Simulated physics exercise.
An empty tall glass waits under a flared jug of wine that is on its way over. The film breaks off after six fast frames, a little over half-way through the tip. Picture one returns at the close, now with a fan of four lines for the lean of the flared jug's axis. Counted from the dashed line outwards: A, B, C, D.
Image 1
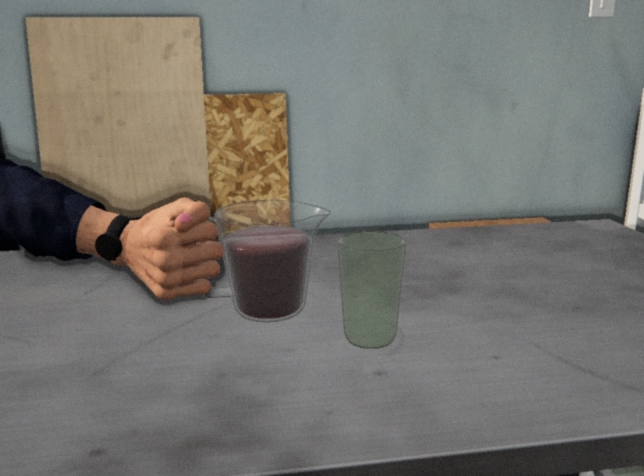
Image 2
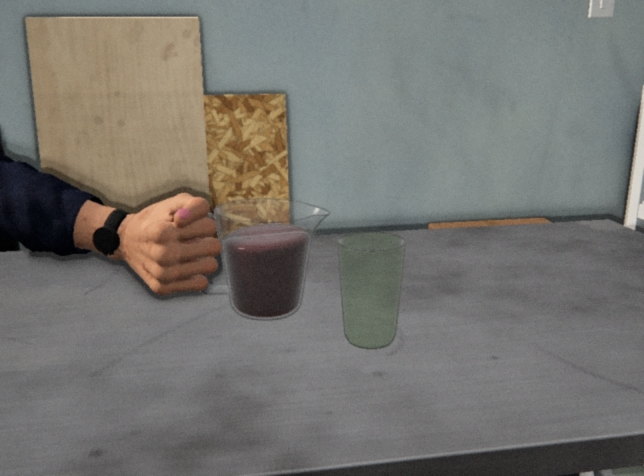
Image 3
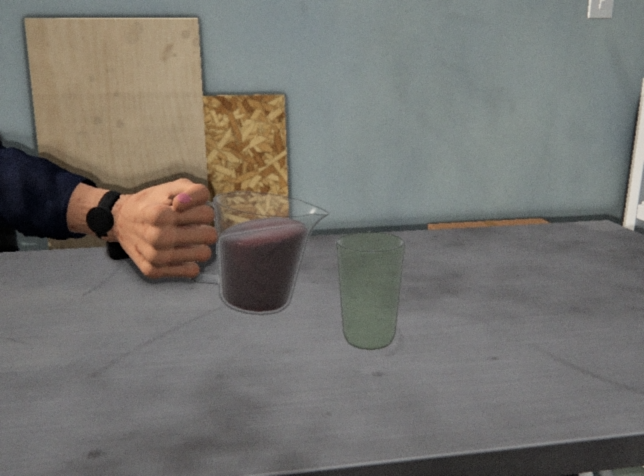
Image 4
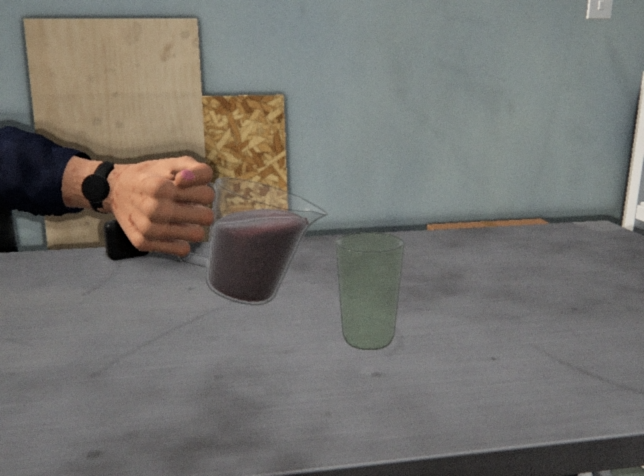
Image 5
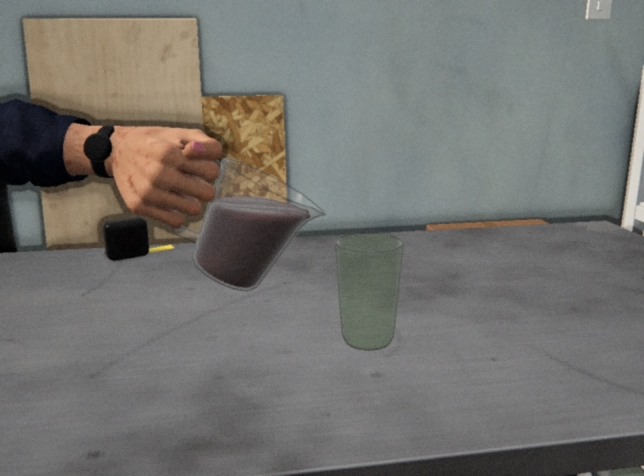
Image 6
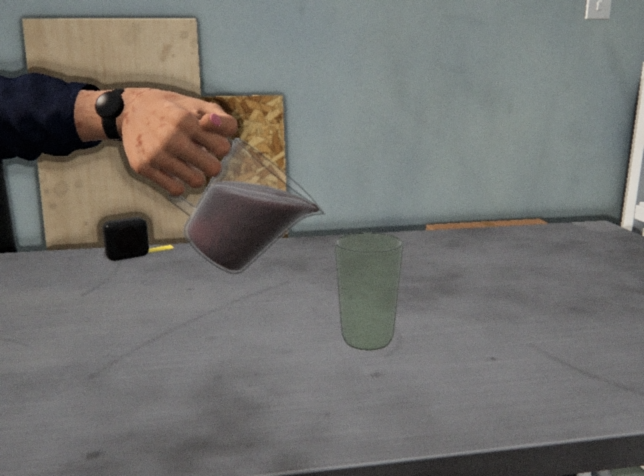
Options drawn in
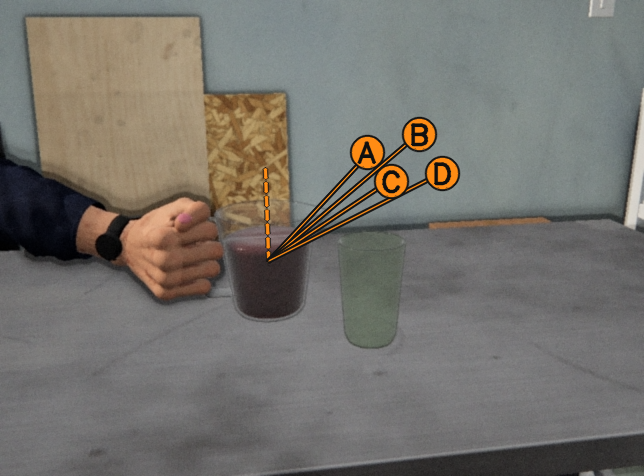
At a dark grey tabletop against a blue-grey wall, a hand wearing a black watch holds a clear jug of dark red liquid beside a greenish tall glass, then lifts it slightly and tilts it steadily rightward, spout toward the glass.
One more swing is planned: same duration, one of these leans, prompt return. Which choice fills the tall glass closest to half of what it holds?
It is C.
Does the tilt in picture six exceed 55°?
No.
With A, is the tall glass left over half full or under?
Under.
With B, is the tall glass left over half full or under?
Under.
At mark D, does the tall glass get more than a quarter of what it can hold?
Yes, it does.
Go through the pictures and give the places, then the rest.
In the first picture, upright, lip at (329, 211); rim of the tall glass round (372, 240); nothing has left yet.
In the second picture, tipped about 2°, lip at (329, 212); nothing has left yet.
In the third picture, tipped about 8°, lip at (327, 212); nothing has left yet.
In the fourth picture, tipped about 17°, lip at (326, 213); nothing has left yet.
In the fifth picture, tipped about 29°, lip at (325, 213); nothing has left yet.
In the sixth picture, tipped about 41°, lip at (324, 212); nothing has left yet.
In orange, A at (357, 165); B at (405, 144); C at (376, 189); D at (426, 180).
For mark A, the tall glass ends with about 20 % of what it can hold.
For mark B, the tall glass ends with about 33 % of what it can hold.
For mark C, the tall glass ends with about 48 % of what it can hold.
For mark D, the tall glass ends with about 62 % of what it can hold; 3 % of the wine is spilt.
